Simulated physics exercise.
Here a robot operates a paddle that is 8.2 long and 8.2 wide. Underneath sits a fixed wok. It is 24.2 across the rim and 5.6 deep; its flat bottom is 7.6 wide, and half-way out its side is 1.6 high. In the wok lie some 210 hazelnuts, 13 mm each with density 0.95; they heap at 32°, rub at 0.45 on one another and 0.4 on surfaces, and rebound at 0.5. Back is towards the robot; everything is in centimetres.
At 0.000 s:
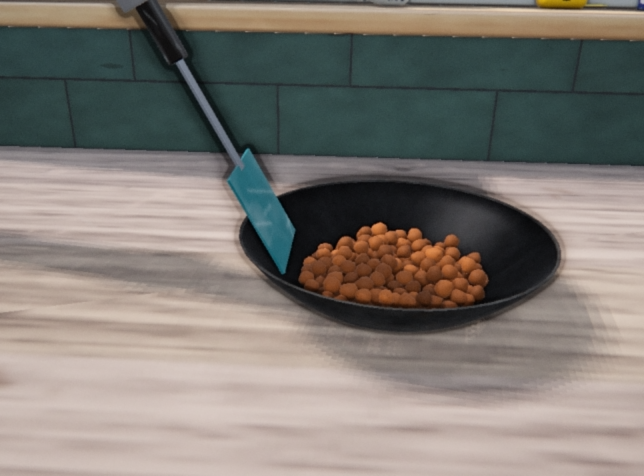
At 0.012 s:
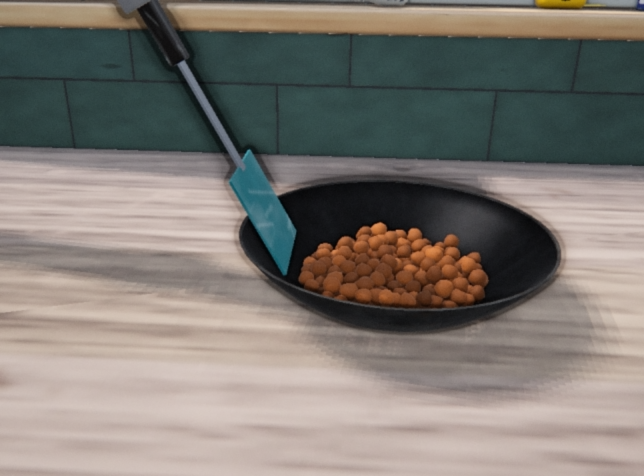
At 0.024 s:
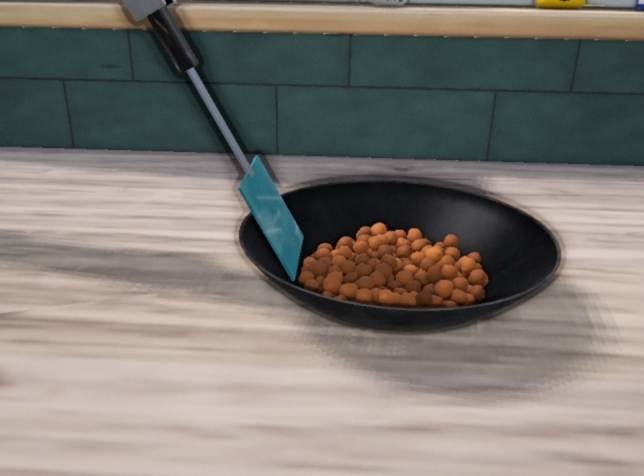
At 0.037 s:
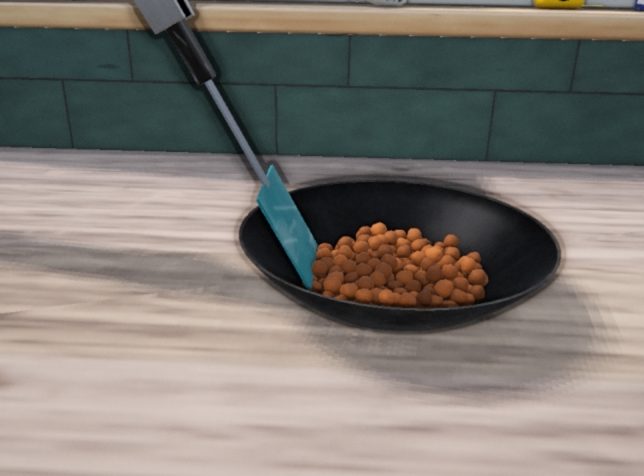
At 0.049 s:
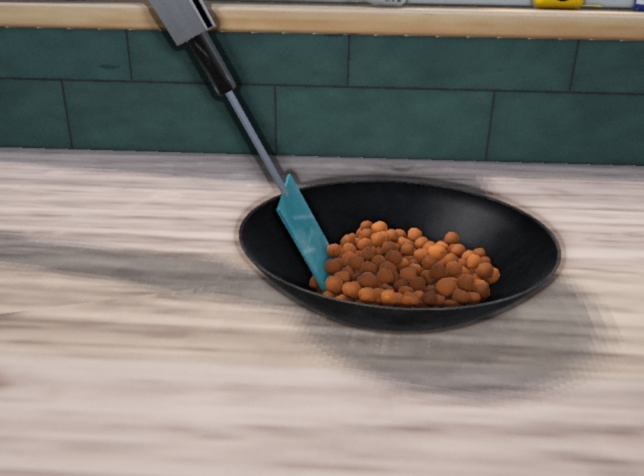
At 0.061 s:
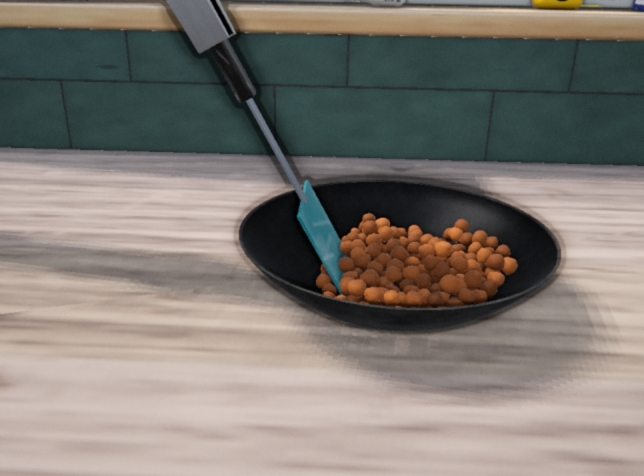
A teal paddle on a dark, grey-topped handle dips into the left side of a black wok of round orange-brown nuts, seen from slightly above on a pale wood-grain counter before dark green tiles. At first barely moving, the paddle then slides rightward, keeping its slant, and meets the heap's left edge. It pushes the nuts rightward, the heap shifting and spreading, while wok and camera stay still.
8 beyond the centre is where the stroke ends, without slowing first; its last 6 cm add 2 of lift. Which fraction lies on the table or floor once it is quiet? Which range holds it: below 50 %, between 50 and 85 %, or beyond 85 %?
The range between 50 and 85 %.
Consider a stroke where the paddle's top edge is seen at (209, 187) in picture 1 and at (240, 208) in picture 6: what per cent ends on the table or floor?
35 per cent.
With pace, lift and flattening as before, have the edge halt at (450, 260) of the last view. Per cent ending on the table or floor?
Around 35 percent ends on the table or floor.
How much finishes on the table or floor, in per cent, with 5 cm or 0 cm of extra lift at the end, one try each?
I'd say close to 50 percent for the first and close to 60 percent for the second.
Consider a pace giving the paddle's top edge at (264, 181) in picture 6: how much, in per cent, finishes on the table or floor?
That share would be about 30 percent.
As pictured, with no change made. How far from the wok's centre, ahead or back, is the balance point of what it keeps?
Roughly 3.0 cm ahead of the centre.
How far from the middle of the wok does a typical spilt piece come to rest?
It's around 40 cm.
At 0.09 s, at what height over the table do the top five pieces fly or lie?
They are near 7 cm up.
After 0.09 s, sloping 62°, highest piece 7 above the table; 208 in the wok.
After 0.12 s, sloping 62°, highest piece 10 above the table; 198 in the wok, 10 on the blade or in flight.
After 0.34 s, sloping 62°, highest piece 18 above the table; 87 in the wok, 49 on the table or floor, 72 on the blade or in flight.
After 1.39 s, sloping 62°, highest piece 4 above the table; 122 on the table or floor, 86 in the wok.
In the end, 122 on the table or floor, 86 in the wok. That is 59 % on the table or floor.
